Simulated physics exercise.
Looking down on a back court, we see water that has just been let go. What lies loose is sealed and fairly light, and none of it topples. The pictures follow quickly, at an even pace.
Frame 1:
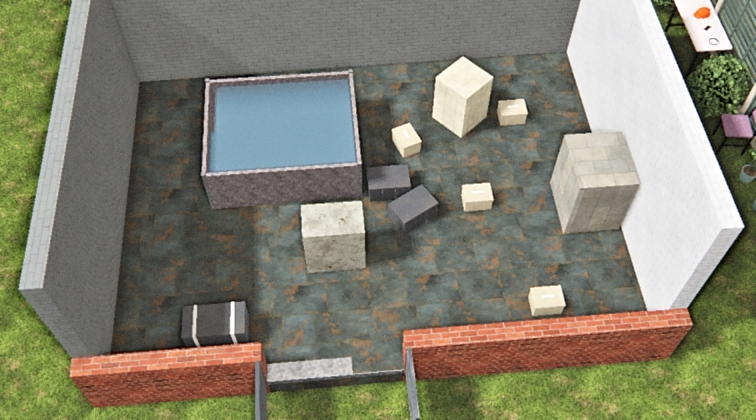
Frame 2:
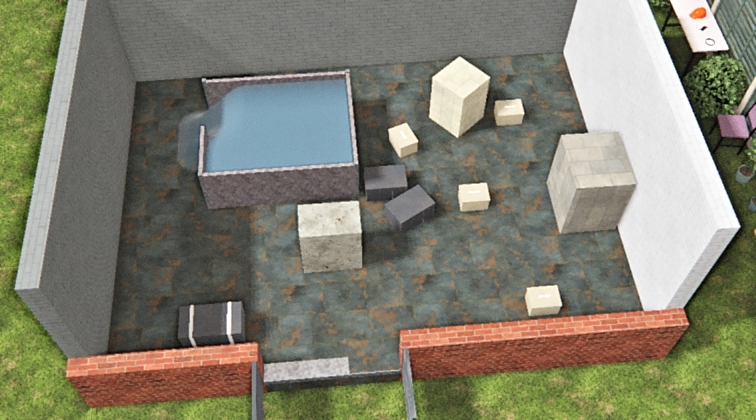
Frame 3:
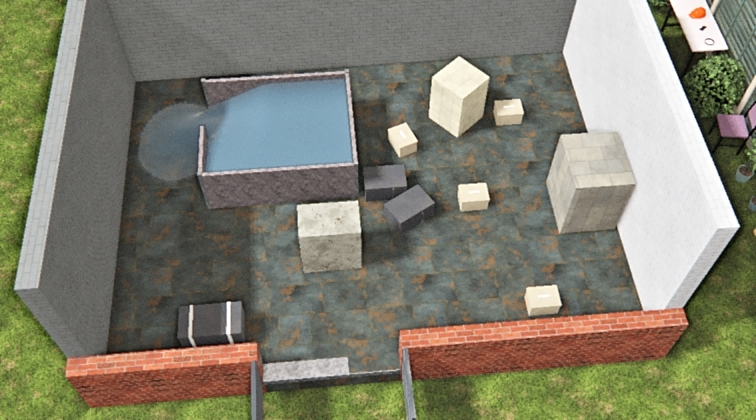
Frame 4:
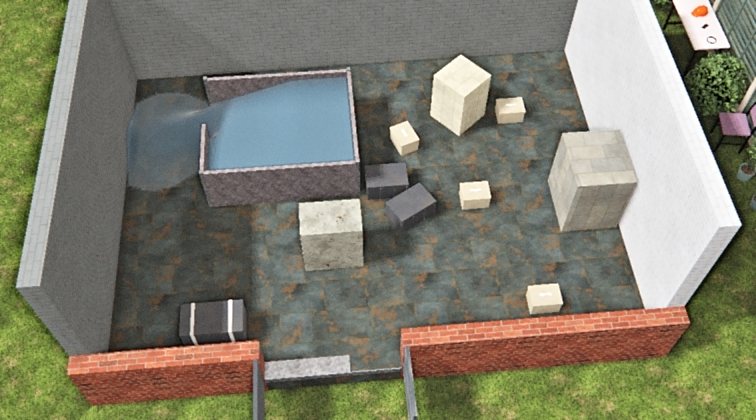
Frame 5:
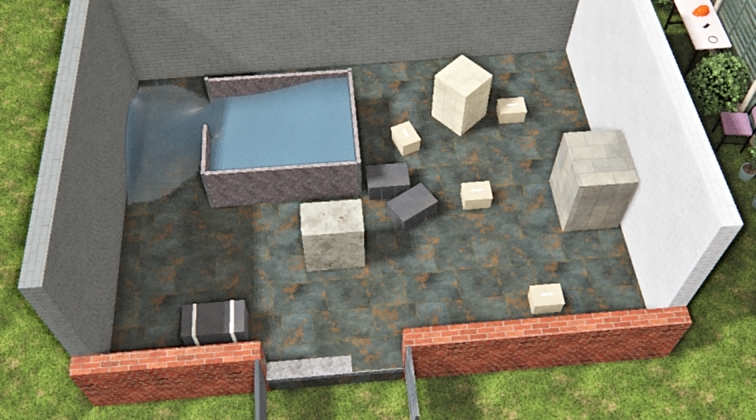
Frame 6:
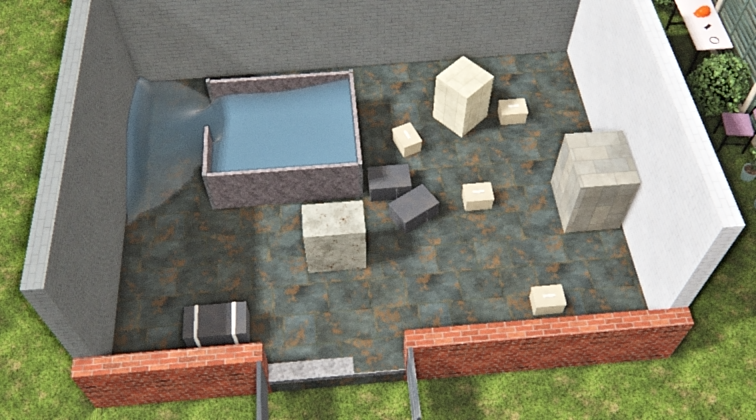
Walled back court with water pouring from the left side of a raised pool, spreading to the grey wall, blocks staying still.
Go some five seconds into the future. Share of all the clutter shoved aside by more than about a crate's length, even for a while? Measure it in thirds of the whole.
The share is under a third of the whole.
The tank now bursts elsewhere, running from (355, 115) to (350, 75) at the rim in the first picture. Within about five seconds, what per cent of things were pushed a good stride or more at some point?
Estimate: Some 60 per cent.
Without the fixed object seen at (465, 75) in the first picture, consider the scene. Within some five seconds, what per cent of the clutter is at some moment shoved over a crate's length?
Around 30 in a hundred.
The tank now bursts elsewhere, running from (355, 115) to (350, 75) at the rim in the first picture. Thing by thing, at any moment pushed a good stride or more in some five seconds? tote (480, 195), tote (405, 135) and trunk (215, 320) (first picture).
In turn: Cleared that distance, cleared that distance, stayed short.
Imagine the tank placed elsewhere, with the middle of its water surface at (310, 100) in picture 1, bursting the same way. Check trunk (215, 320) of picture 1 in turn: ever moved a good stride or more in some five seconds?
Travelled that far.
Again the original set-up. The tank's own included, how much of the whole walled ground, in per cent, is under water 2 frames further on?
20 per cent, roughly.
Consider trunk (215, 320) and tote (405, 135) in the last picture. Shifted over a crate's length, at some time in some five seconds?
In the order asked, the first one gets that far and the second one never gets that far.
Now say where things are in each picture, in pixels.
The first picture shows a tote at (548, 297) rests on the ground; a tote at (478, 193) rests on the ground; 0 of 7 have shifted.
The second picture shows a tote at (545, 297), on the bottom; a tote at (475, 193), on the bottom; 0 of 7 have shifted.
The third picture shows a tote at (544, 296), on the bottom; a tote at (474, 192), on the bottom; 0 of 7 have shifted.
The fourth picture shows a tote at (546, 295) rests on the ground; a tote at (476, 191), on the bottom; 0 of 7 have shifted.
The fifth picture shows a tote at (547, 295) rests on the ground; a tote at (477, 191), on the bottom; 0 of 7 have shifted.
The sixth picture shows a tote at (549, 296) rests on the ground; a tote at (479, 192), on the bottom; 0 of 7 have shifted.
A moment on, 0 of 7 are well off their spots; 0 afloat.
Next, 0 of 7 are well off their spots; 0 afloat.
Later, 1 of 7 are well off their spots; 0 afloat.
In the end, 1 of 7 are well off their spots, and 1 have been at some point; 0 afloat.
